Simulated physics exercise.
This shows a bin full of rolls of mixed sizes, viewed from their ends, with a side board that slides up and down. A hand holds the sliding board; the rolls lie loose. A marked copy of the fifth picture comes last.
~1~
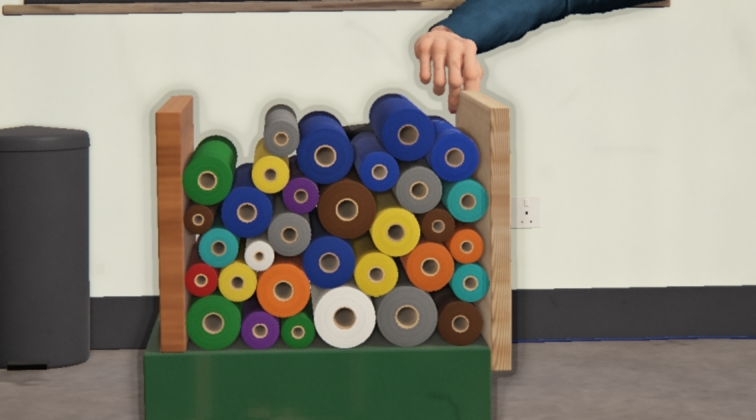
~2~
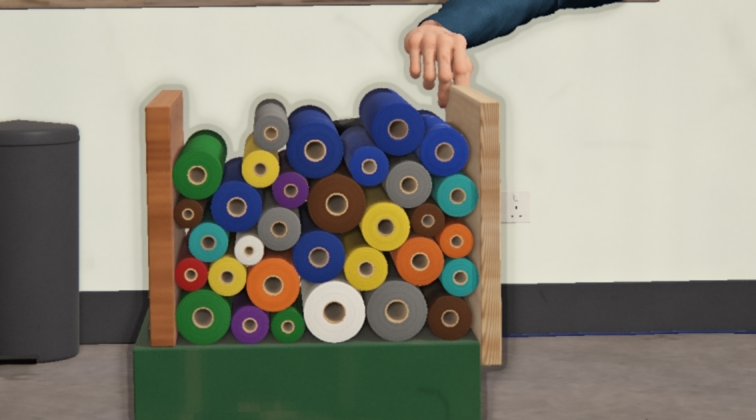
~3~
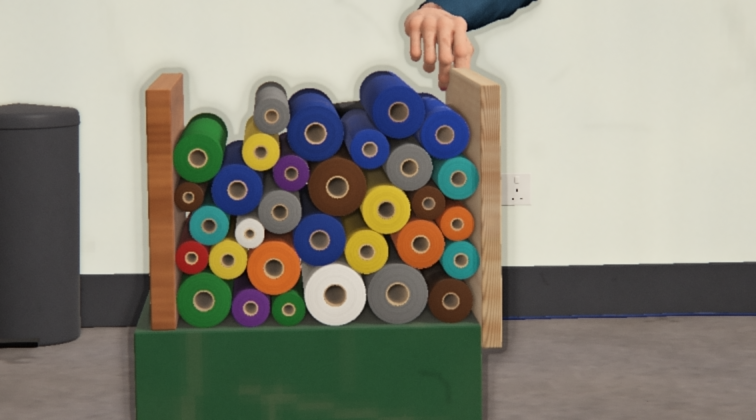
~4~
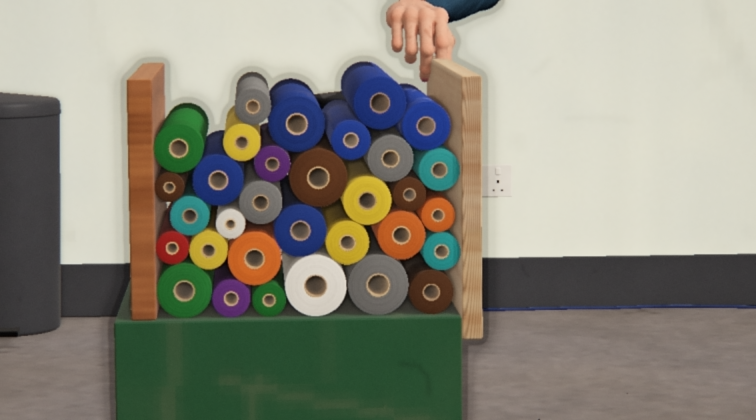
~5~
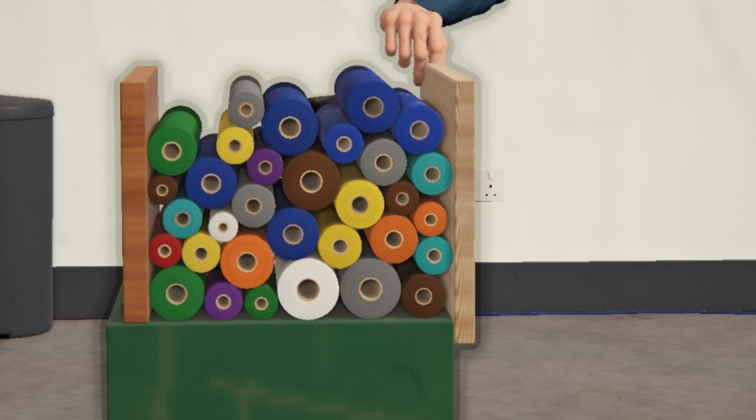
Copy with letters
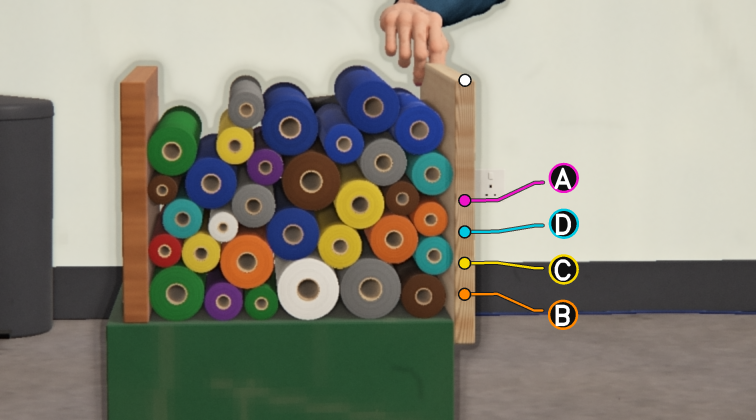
Against a pale indoor wall, a hand staying at a wooden side board beside stacked colourful rolls, the view shifting slightly.
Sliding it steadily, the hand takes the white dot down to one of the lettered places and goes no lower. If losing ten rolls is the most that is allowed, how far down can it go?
It can be let down to C.
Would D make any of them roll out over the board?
At D: Yes.
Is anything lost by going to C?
Yes, at C.
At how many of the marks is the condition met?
Three of them.
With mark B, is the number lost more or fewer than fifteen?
At B, fewer than fifteen.
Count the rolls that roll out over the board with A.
With A, none.
On the copy, A at (465, 200); B at (465, 295); C at (465, 263); D at (465, 232); the white dot at (465, 81).
On C. First, top of the board (454, 161).
Then, top of the board (454, 253).
Finally, top of the board (454, 262), about seven out over the board.
By contrast, A none out over the board; B more than ten out over the board; D two out over the board.
